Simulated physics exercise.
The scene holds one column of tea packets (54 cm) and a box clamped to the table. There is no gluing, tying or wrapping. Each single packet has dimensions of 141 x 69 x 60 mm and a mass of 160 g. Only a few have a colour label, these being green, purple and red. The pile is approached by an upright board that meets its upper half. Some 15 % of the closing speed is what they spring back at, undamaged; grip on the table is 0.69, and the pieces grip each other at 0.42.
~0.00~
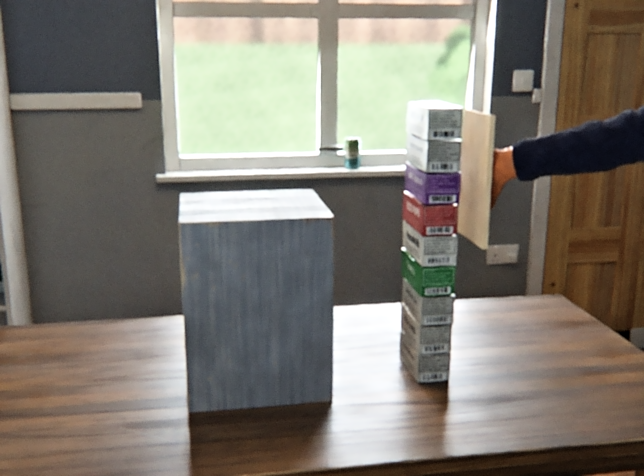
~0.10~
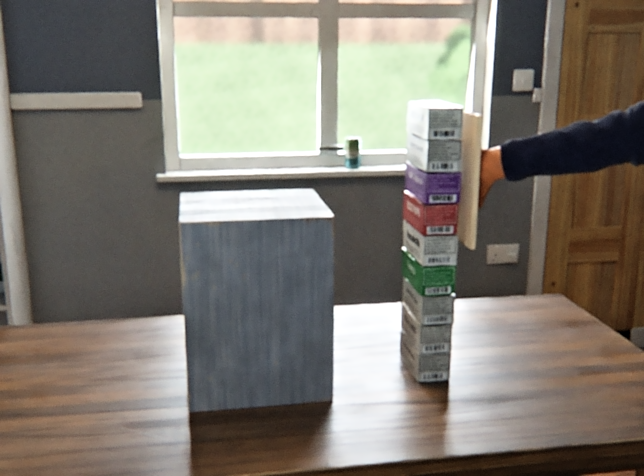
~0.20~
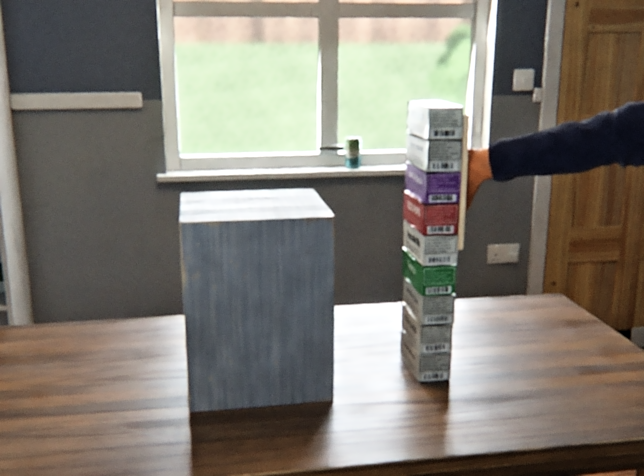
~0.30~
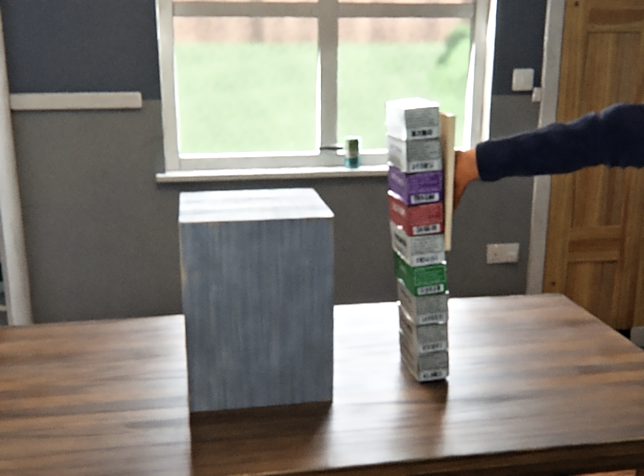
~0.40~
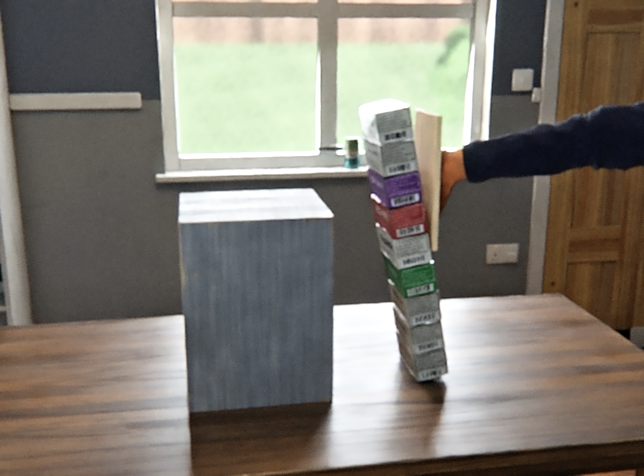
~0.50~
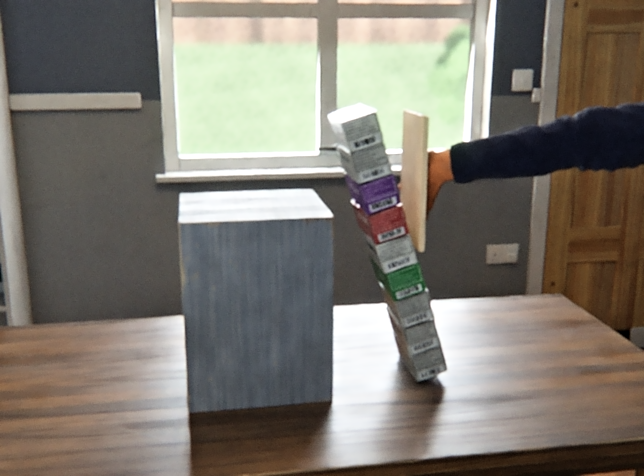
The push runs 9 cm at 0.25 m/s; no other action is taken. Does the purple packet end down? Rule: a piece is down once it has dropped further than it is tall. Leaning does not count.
No.
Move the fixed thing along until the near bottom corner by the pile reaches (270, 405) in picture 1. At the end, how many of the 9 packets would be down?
I reckon the answer is 4.
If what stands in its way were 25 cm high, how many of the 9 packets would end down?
Result - 3.
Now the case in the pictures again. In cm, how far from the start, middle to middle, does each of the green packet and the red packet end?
The green one ends 12 cm from its start and the red one 16 cm.
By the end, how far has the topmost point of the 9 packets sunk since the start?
11 cm.
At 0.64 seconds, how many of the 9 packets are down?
0 by that time.
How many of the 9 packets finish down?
That would be 1 of them.
Around 0.56 s, none of the 9 packets down, 9 disturbed; purple packet tipped 22°; red packet tipped 22°.
Around 0.64 s, none of the 9 packets down, 9 disturbed; purple packet tipped 30°, 22 mm lower; green packet tipped 29°.
Around 0.78 s, 1 of the 9 packets down; purple packet tipped 30°, 22 mm lower; green packet tipped 30°.
Finally (1.6 s), 1 of the 9 packets down; purple packet tipped 30°, 22 mm lower; green packet tipped 30°; red packet tipped 30°, 25 mm lower. Seen by the last camera, middles, purple packet near (340, 196), green packet near (373, 279).
